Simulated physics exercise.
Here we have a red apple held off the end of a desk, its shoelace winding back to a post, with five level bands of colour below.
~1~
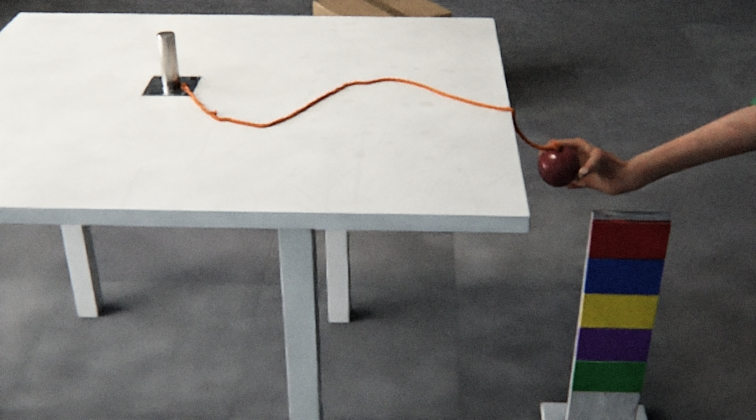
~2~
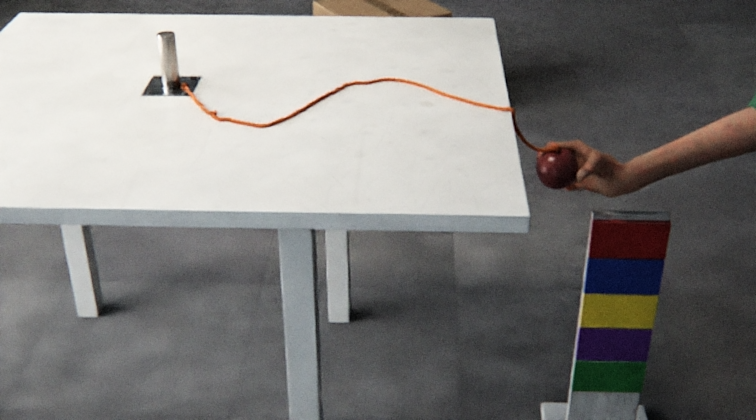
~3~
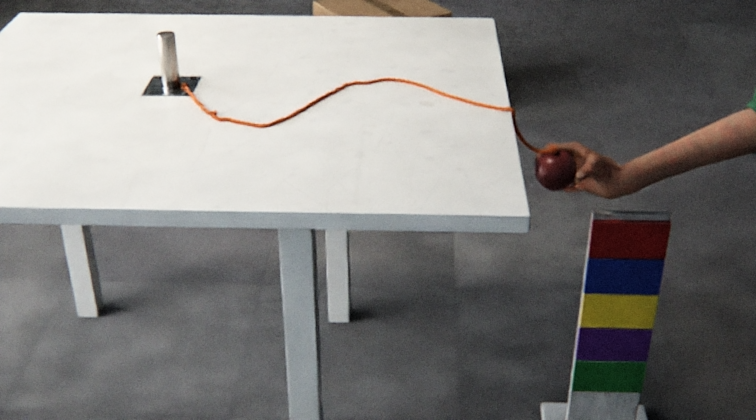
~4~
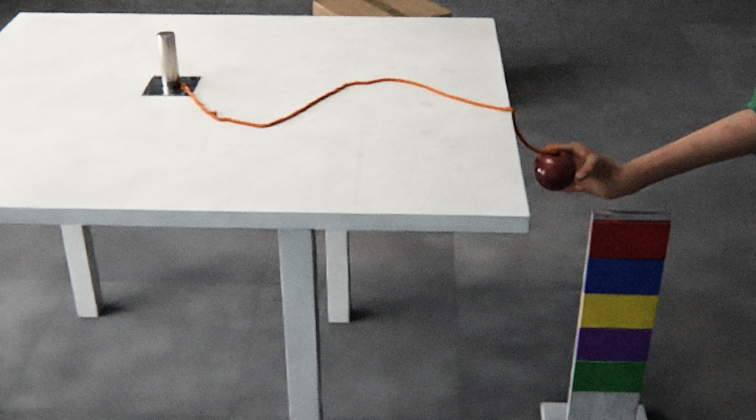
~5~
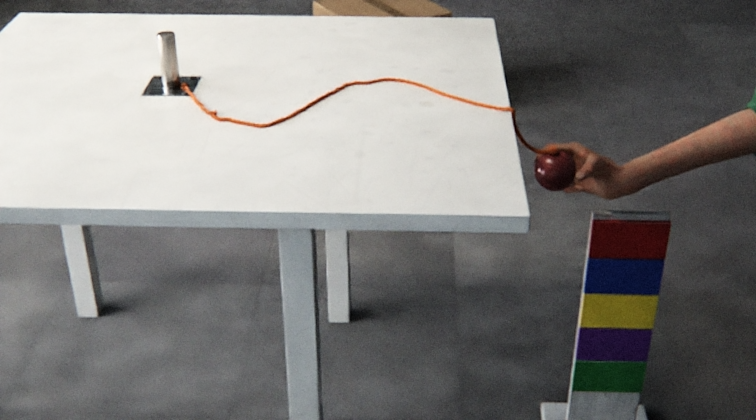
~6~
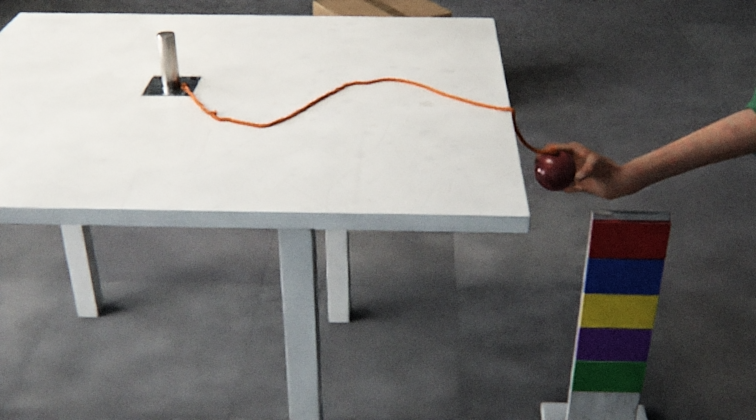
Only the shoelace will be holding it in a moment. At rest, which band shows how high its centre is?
The yellow band shows it.
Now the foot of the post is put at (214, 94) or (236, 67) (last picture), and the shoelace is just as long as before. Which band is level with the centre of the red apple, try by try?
First try: Purple; second try: Purple.
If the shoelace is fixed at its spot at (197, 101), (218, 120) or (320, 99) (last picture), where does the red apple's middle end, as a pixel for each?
Try 1: (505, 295); try 2: (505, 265); try 3: (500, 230).
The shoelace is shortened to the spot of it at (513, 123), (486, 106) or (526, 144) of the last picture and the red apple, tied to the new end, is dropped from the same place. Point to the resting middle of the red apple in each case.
Cut 1: About (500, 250). Cut 2: About (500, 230). Cut 3: About (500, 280).
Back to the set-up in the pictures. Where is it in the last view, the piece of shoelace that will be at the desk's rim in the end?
That would be the bit at (402, 81).
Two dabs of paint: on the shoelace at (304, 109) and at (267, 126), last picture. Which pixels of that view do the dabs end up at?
The first ends at (380, 102) and the second at (331, 98).
Early on, apple near (523, 293); level with yellow.
Midway, apple near (483, 308); level with yellow.
Finally, apple near (499, 308); level with yellow. At yellow.
